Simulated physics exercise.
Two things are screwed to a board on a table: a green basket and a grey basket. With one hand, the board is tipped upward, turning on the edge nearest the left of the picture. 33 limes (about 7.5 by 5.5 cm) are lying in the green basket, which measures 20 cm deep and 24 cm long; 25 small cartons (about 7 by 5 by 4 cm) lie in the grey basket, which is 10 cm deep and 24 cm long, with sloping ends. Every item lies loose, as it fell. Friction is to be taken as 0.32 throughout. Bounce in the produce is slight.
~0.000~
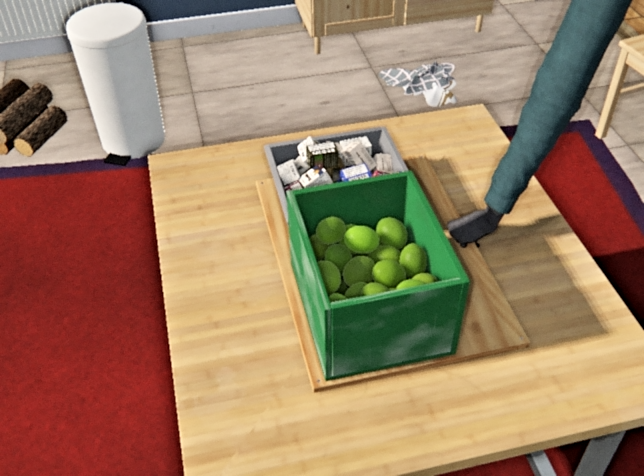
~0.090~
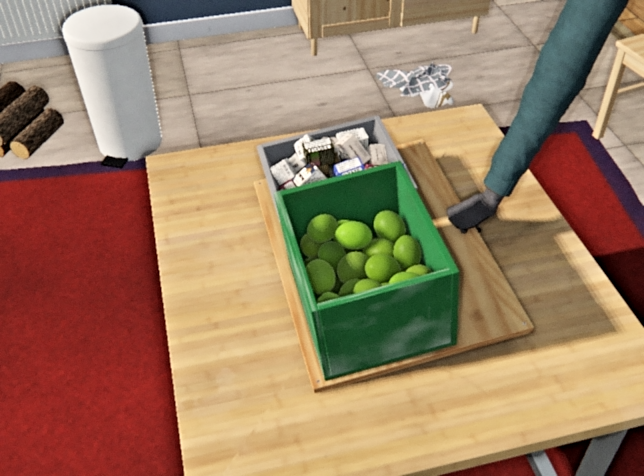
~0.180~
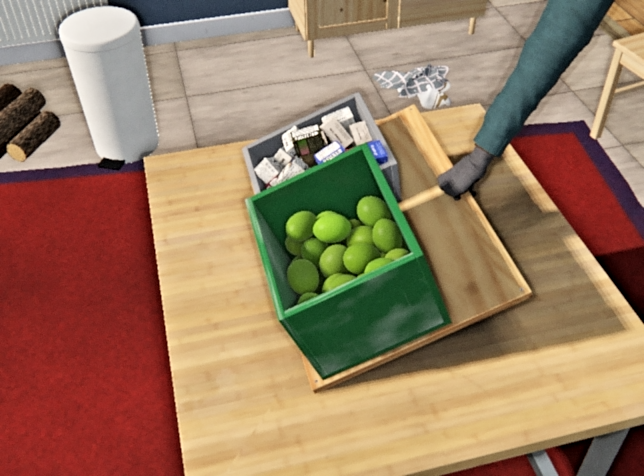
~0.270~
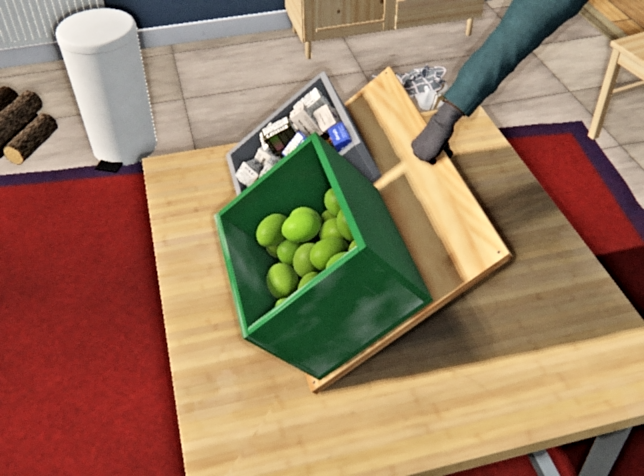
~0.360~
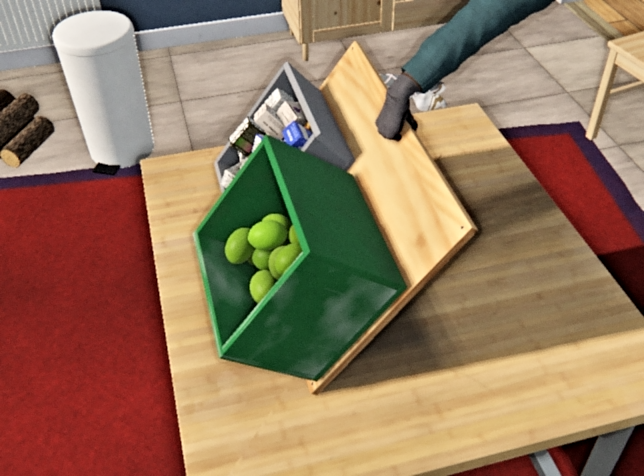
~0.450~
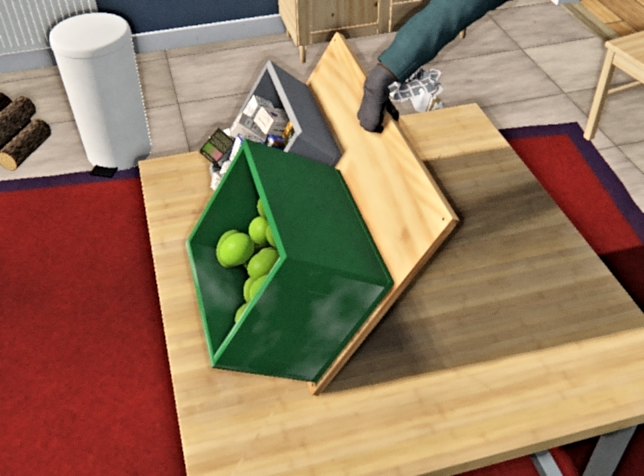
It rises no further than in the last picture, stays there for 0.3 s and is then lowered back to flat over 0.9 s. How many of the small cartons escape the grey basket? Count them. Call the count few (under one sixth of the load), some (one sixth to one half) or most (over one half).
The count is some.
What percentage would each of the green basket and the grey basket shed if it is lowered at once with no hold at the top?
In that case you'd see green basket shed 0 percent of its load and grey basket shed 30 percent.
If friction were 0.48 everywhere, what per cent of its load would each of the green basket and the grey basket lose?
Green basket 0, grey basket 20 per cent.
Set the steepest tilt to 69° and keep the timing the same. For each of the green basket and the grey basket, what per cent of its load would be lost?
Then the green basket sheds 10 %, while the grey basket sheds 60 %.
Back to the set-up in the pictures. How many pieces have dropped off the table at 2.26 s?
The number is close to 2.
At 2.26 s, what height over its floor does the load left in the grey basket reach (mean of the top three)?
Roughly 12 cm.
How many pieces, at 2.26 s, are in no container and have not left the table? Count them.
Count of pieces: About 5.
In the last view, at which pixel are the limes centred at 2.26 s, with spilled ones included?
Near (359, 278) in pixels.
After 0.74 s, tilt 58°; the green basket has all 33 and the grey basket is down by 5 of 25.
After 1.10 s, tilt 39°; the green basket has all 33 and the grey basket is down by 7 of 25.
After 1.61 s, tilt 0°; the green basket has all 33 and the grey basket is down by 7 of 25.
When it is over (at 2.26 s), the green basket has all 33 and the grey basket is down by 7 of 25. Asked share, 7 of 25, 28 per cent.
